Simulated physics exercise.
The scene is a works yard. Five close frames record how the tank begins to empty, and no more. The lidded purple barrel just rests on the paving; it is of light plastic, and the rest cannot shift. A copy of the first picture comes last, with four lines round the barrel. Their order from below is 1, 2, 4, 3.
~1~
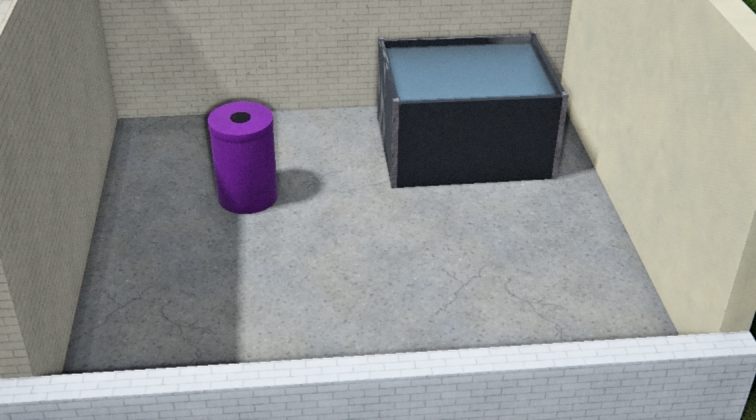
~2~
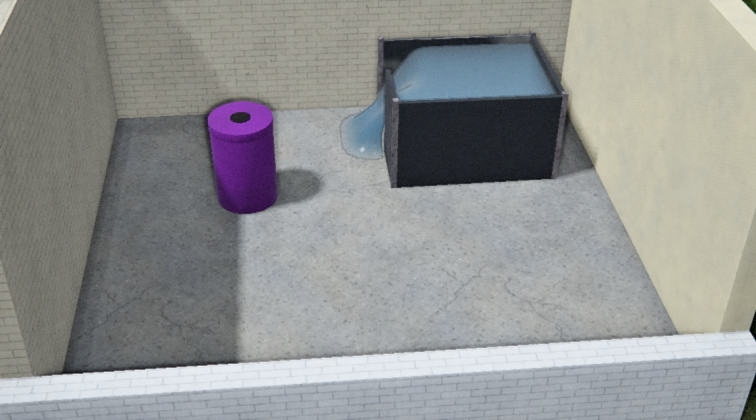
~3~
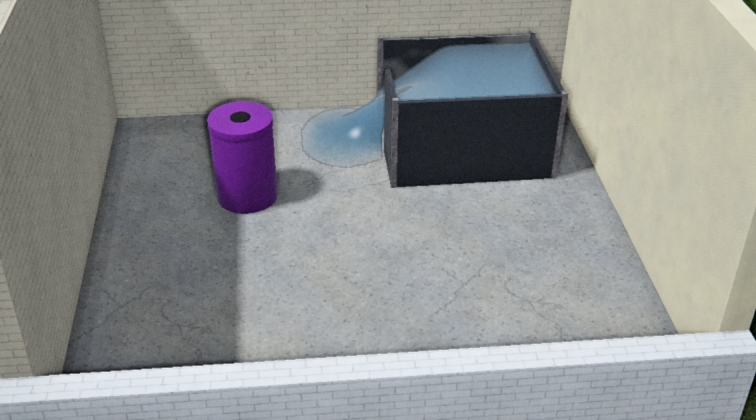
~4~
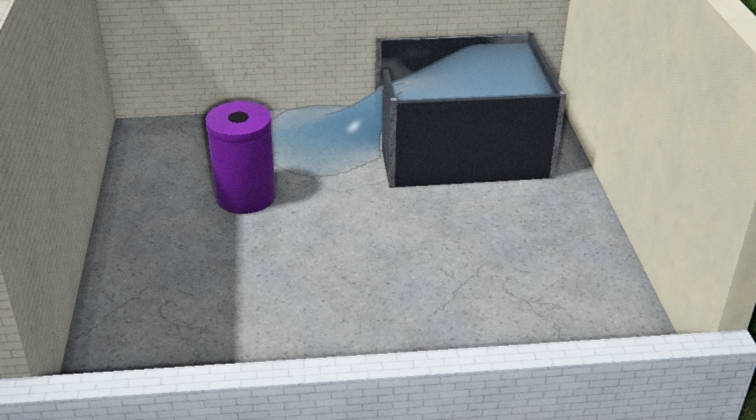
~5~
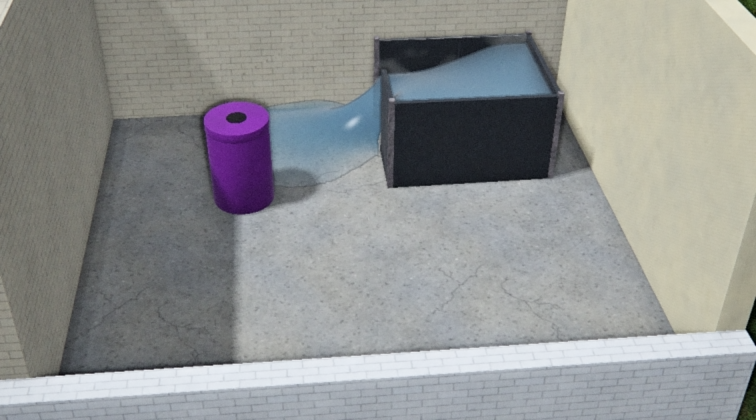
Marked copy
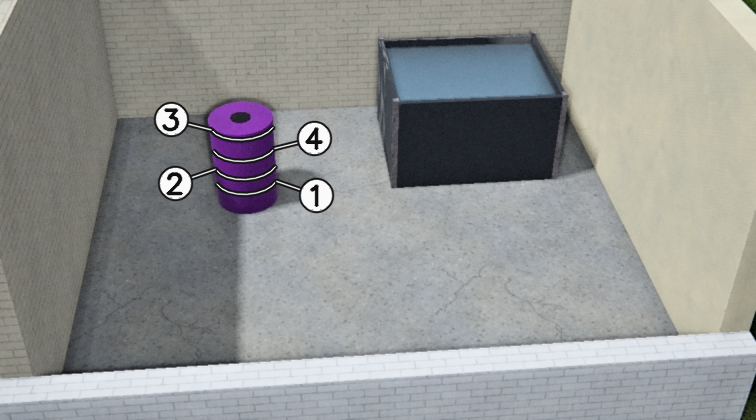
At first, a purple barrel stands on the left of a walled concrete yard, near a dark tank full of water. Water pours out of the tank's left side and spreads across the ground toward the barrel. It reaches the barrel, which shifts very slightly left as the wet patch widens.
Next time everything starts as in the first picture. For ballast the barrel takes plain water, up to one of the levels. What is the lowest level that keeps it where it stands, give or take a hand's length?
1 is the one.
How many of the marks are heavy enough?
All of the four.
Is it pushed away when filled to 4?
No, not at all.
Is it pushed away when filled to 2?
No, that is safe.
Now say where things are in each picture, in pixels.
Lid of the purple barrel at (242, 117); tank full, its middle at (468, 73).
Water covers 2 % of the ground and is seen nearest the barrel at (354, 144).
Water covers 4 % of the ground and is seen nearest the barrel at (331, 161).
Water covers 7 % of the ground and is seen nearest the barrel at (279, 160).
Lid of the purple barrel at (237, 118); water covers 10 % of the ground and is seen nearest the barrel at (265, 175).
On the marked copy, 1 at (246, 194); 2 at (245, 179); 3 at (242, 139); 4 at (243, 161); from the bottom up 1, 2, 4, 3.
For line 1, it does not move.
For line 2, it does not move.
For line 3, it does not move.
For line 4, it does not move.
